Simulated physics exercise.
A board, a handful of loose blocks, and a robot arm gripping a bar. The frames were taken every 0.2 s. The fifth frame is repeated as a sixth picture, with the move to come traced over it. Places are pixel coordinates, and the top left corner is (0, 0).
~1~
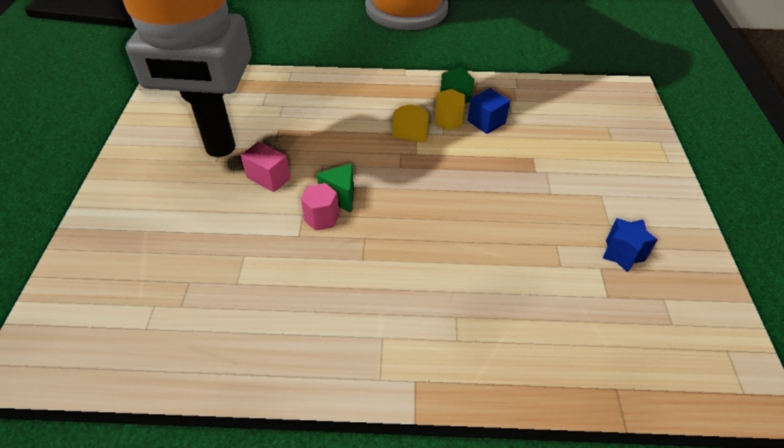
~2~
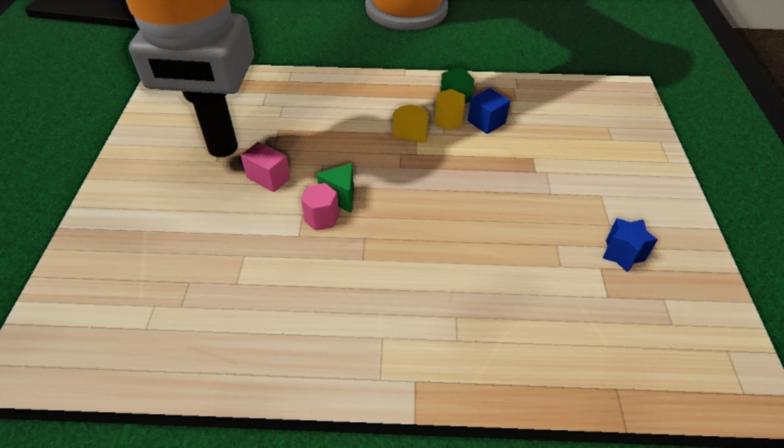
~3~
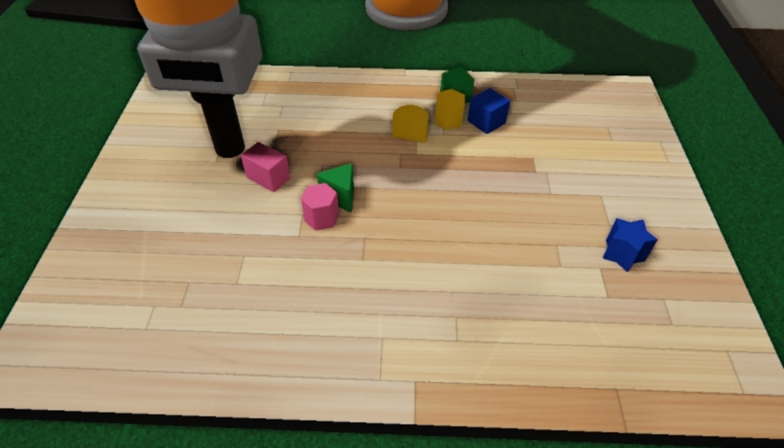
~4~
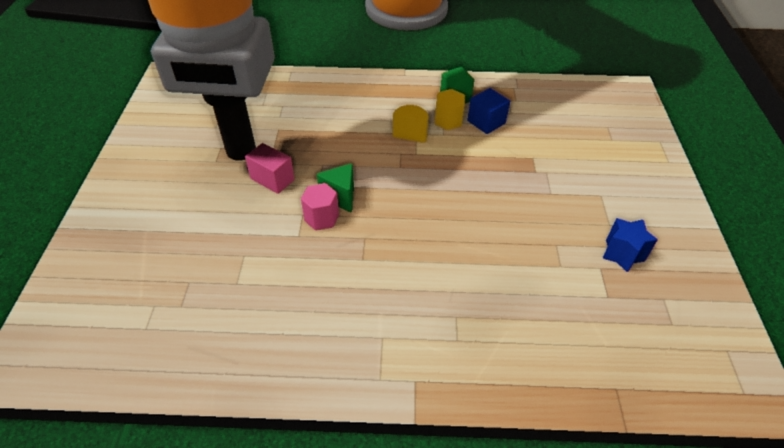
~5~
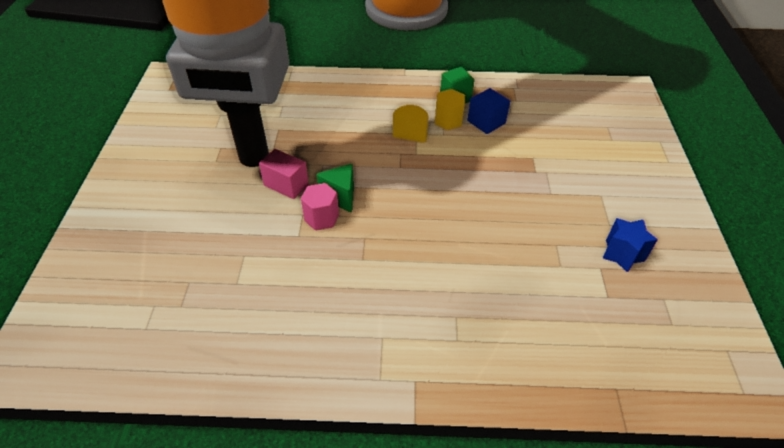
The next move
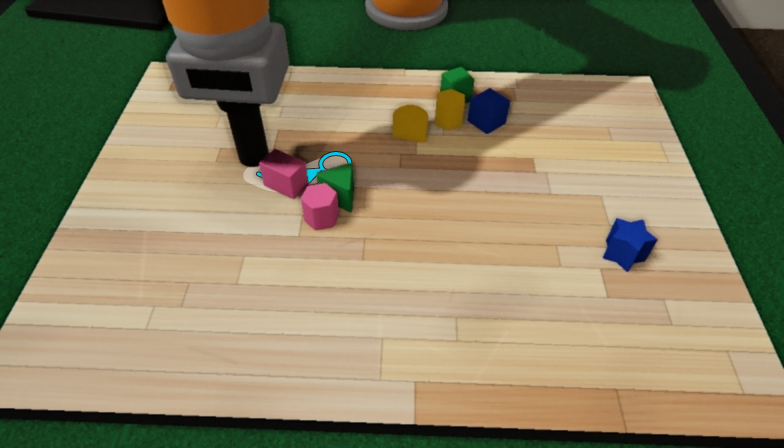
Robot arm moving a black bar slightly right across a wooden board, nudging a pink block toward a green triangular block.
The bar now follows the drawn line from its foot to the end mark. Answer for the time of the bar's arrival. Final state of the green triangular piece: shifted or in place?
At the end, its place is different.
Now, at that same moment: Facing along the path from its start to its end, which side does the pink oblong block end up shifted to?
Pushed right.
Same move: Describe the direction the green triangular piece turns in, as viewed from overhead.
Answer: Anticlockwise.
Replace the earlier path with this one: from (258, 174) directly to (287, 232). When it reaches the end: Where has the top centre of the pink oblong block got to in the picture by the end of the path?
My best guess is (307, 177).
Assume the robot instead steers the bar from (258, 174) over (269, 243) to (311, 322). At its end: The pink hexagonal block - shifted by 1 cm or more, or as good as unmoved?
At the moment the path ends, the pink hexagonal block still stands where it did.
Path on the board, from (258, 174) over (283, 182) and (310, 174) to (335, 163).
The first path, step by step. Halfway along, bar at (295, 163); pink oblong block at (320, 171), turned 15° clockwise; pink hexagonal block at (322, 199); green triangular piece at (352, 181), turned 25° anticlockwise.
At the end, bar at (334, 147); pink oblong block at (328, 169), turned 30° clockwise; pink hexagonal block at (322, 199); green triangular piece at (357, 184), turned 25° anticlockwise; yellow D-shaped block in place.
